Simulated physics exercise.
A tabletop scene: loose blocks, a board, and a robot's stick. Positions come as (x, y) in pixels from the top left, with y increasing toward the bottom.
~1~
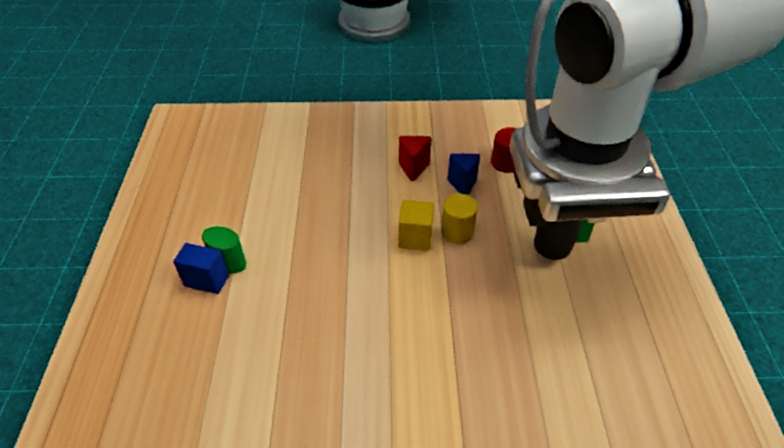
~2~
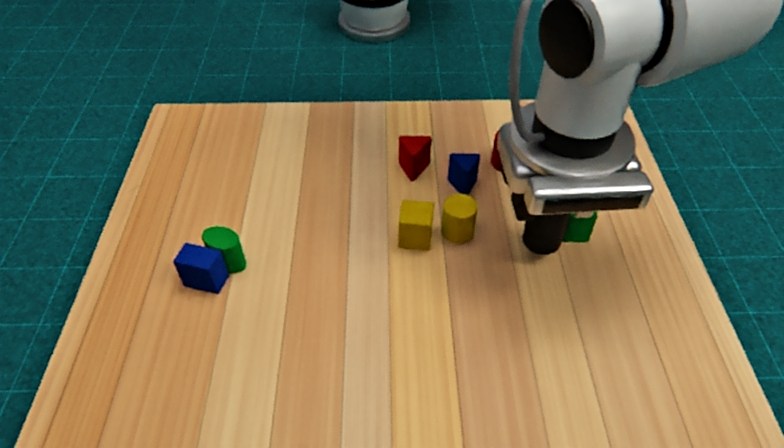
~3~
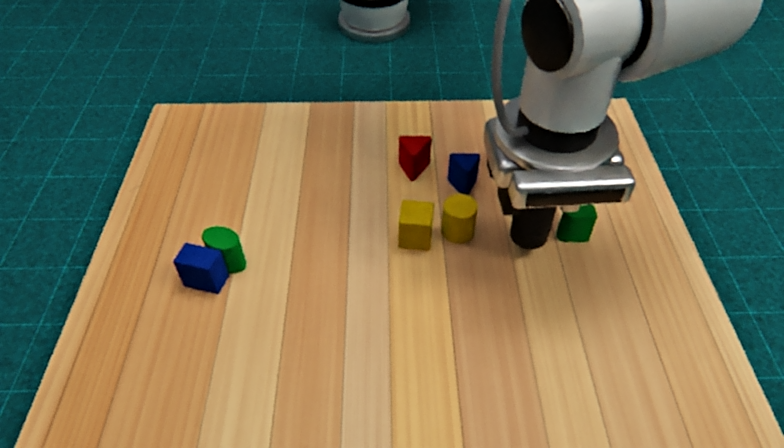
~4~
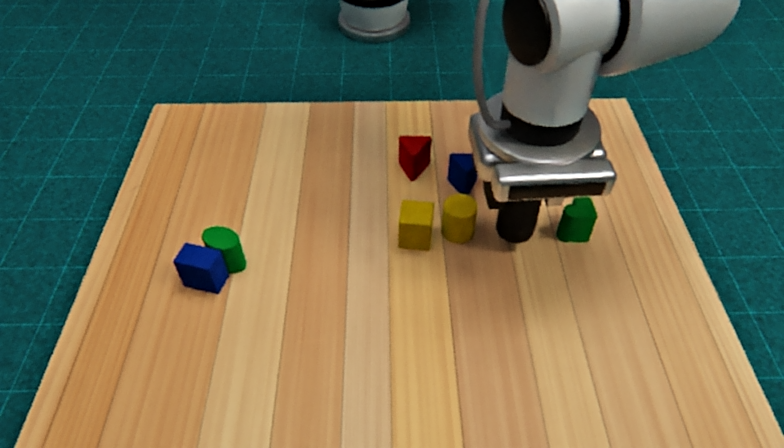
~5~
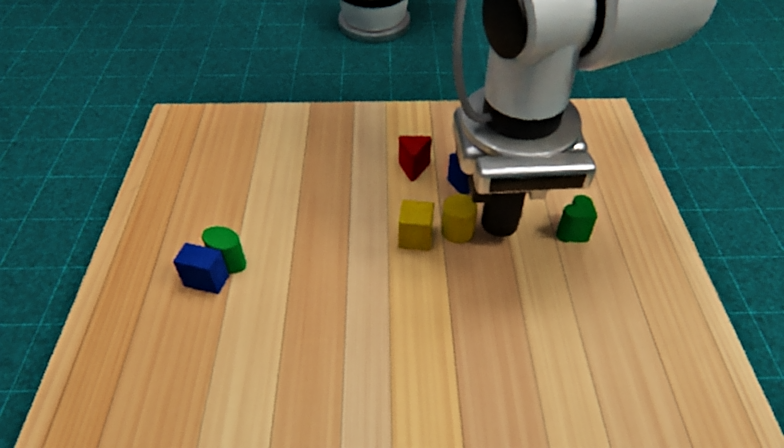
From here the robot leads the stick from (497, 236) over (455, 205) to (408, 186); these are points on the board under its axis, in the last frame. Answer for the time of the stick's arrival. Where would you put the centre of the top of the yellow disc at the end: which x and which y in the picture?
Located at (409, 185).
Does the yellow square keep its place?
Answer: No.
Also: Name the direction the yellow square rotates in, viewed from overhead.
The yellow square rotates counterclockwise.
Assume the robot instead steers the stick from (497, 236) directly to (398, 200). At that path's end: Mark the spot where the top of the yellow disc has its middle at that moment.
For the centre of its top, I'd go with (369, 188).
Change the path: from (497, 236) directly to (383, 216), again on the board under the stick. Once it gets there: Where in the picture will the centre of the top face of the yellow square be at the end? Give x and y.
Final place: (377, 216).
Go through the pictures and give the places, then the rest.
In the first picture, stick tip at (553, 246); block tops, red triangle at (415, 142); yellow square at (417, 212); yellow disc at (461, 205); blue triangle at (466, 159).
In the second picture, stick at (541, 241); blocks unchanged.
In the third picture, stick at (528, 236); blocks unchanged.
In the fourth picture, stick at (514, 230); blocks unchanged.
In the fifth picture, stick at (500, 224); red triangle at (415, 142); yellow square at (417, 212); yellow disc at (461, 205); blue triangle hidden.
What follows on the original path. One third of the way, stick at (470, 203); yellow square at (409, 212), turned 20° anticlockwise; yellow disc at (438, 196).
Two thirds of the way, stick at (442, 185); yellow square at (405, 213), turned 35° anticlockwise; yellow disc at (418, 186).
At the end, stick at (409, 175); red triangle at (409, 140), turned 35° clockwise; yellow square at (405, 212), turned 35° anticlockwise; yellow disc at (409, 185); blue triangle in place.
